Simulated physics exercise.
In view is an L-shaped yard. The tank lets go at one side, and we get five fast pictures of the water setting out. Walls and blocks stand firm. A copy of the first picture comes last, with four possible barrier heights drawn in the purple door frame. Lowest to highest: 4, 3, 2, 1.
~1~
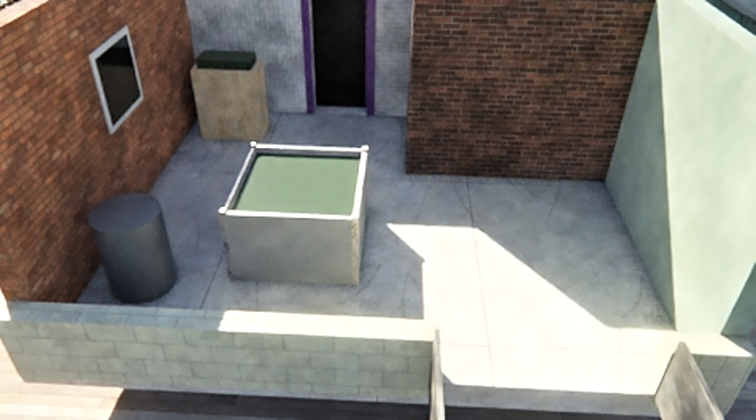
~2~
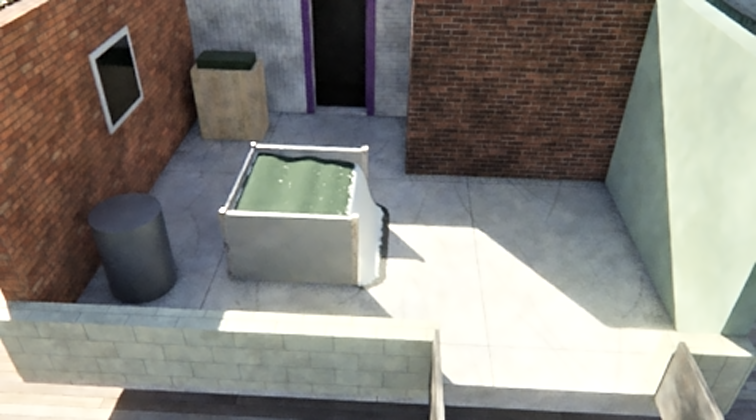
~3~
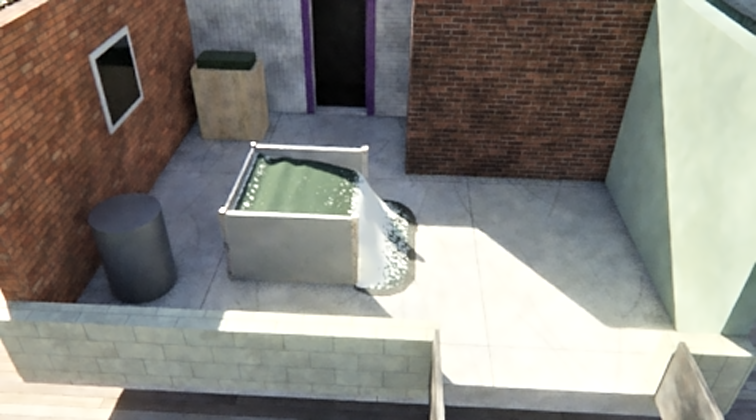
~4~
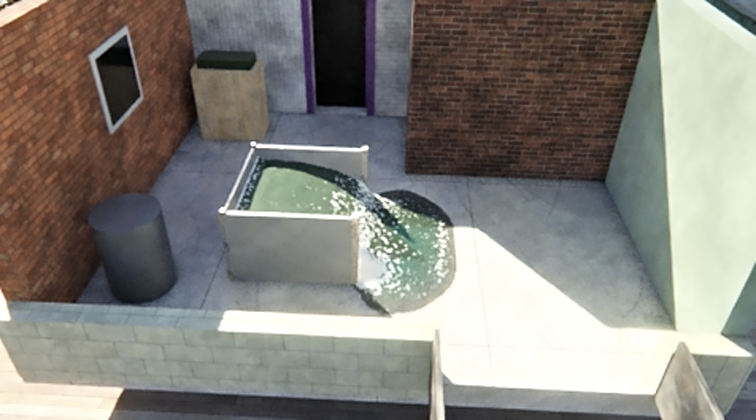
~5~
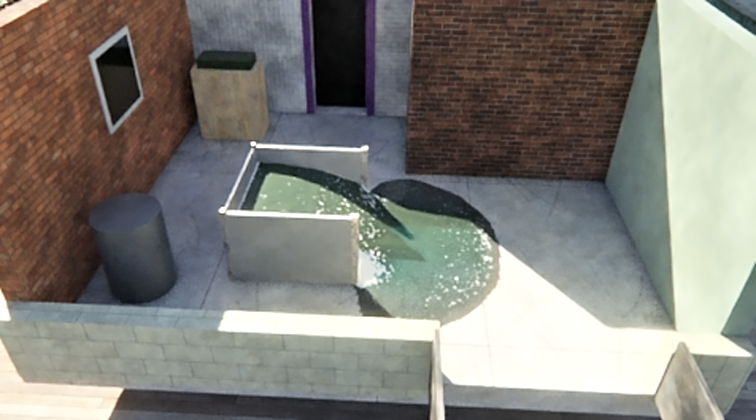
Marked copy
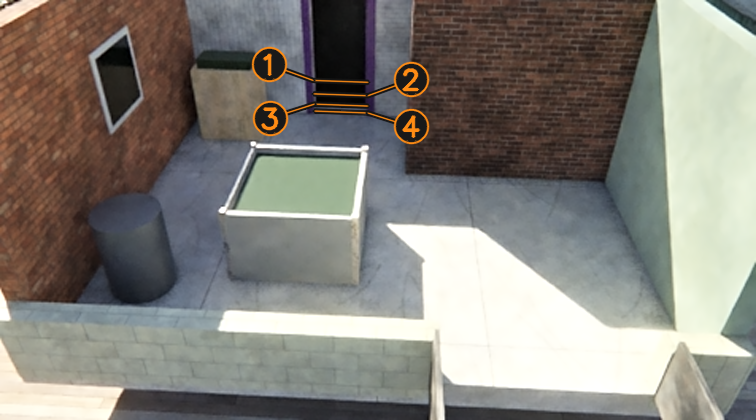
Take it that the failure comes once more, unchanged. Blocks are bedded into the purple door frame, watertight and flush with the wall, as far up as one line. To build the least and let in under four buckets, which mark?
That is mark 4.
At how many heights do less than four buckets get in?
All four.
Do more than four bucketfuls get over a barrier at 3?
No, that is safe.
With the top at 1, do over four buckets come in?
No, not at all.
On the marked copy, 1 at (340, 81); 2 at (340, 94); 3 at (341, 105); 4 at (341, 112); from the bottom up 4, 3, 2, 1.
Choosing 1, nothing gets over.
Choosing 2, nothing gets over.
Choosing 3, nothing gets over.
Choosing 4, nothing gets over.
